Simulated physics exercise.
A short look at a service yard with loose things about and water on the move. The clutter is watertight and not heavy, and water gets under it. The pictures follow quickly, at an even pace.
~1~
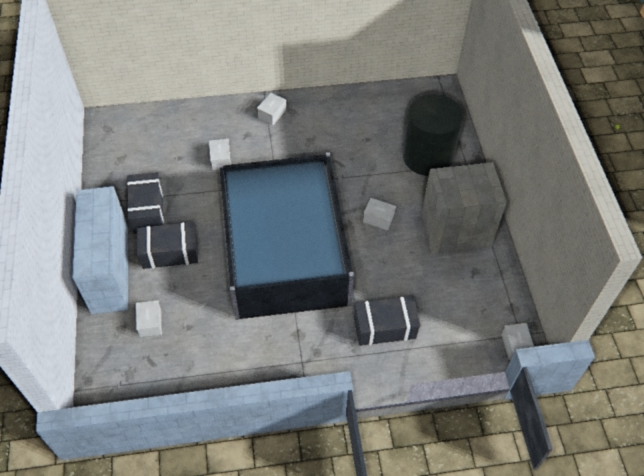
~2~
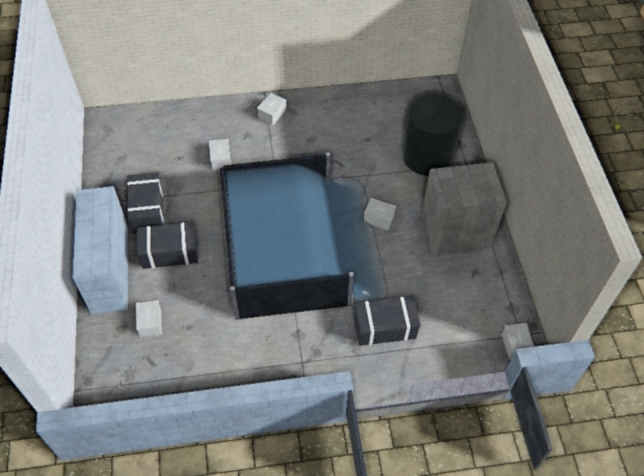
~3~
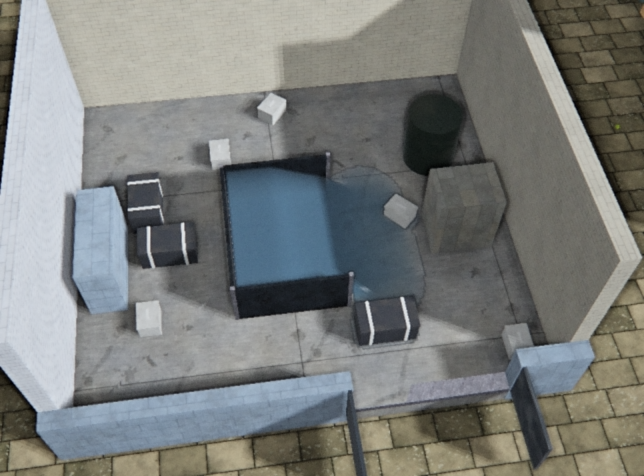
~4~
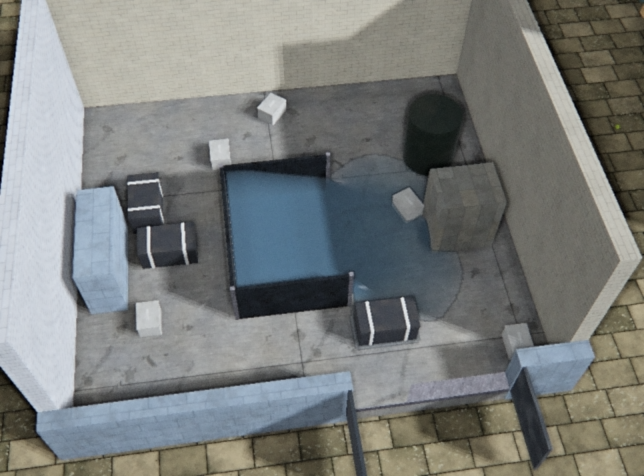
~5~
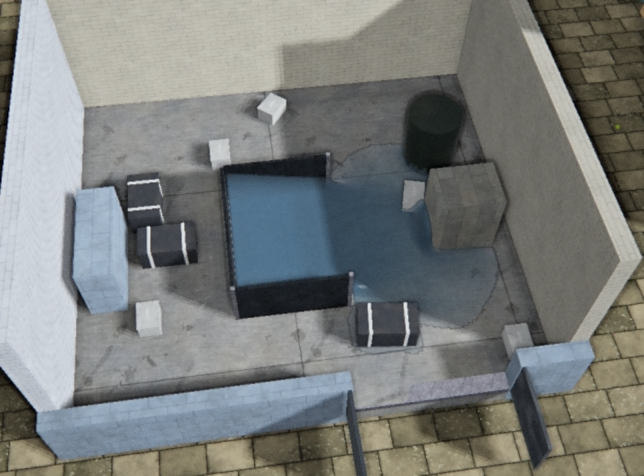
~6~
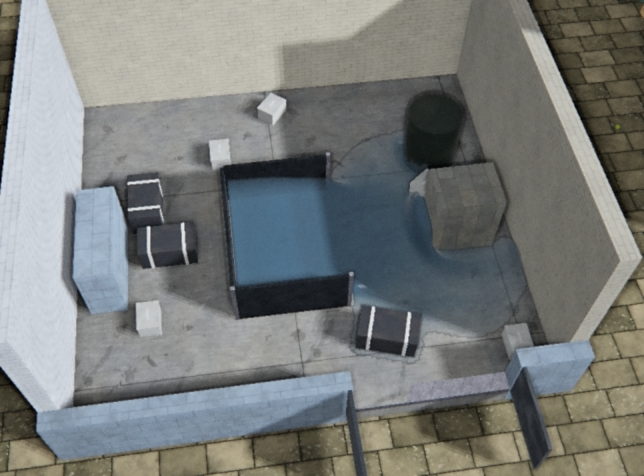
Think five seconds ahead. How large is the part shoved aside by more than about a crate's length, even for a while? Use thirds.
It is one to two thirds.
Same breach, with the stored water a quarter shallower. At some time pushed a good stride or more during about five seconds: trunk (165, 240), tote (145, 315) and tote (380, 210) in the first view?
In turn: No, less than that, swept aside.
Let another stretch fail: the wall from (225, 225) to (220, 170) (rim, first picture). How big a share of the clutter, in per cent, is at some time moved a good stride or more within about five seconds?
Near 80 in a hundred.
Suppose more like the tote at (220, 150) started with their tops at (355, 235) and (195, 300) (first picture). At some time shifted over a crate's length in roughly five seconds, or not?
In that order: Pushed that far, less than that.
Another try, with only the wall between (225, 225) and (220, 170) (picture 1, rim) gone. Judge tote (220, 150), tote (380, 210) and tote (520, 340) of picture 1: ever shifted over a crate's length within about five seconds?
In turn: Moved that far, short of that, no.
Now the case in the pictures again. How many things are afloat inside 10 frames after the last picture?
That makes 2.
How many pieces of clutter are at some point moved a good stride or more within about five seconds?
That makes 4.
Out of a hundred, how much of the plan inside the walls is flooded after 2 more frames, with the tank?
I make it 35 per cent.
A moment on, 1 of 8 are well off their spots; 1 afloat.
Next, 1 of 8 are well off their spots; 2 afloat.
Later, 3 of 8 are well off their spots; 2 afloat.
In the end, 4 of 8 are well off their spots, and 4 have been at some point; 3 afloat.
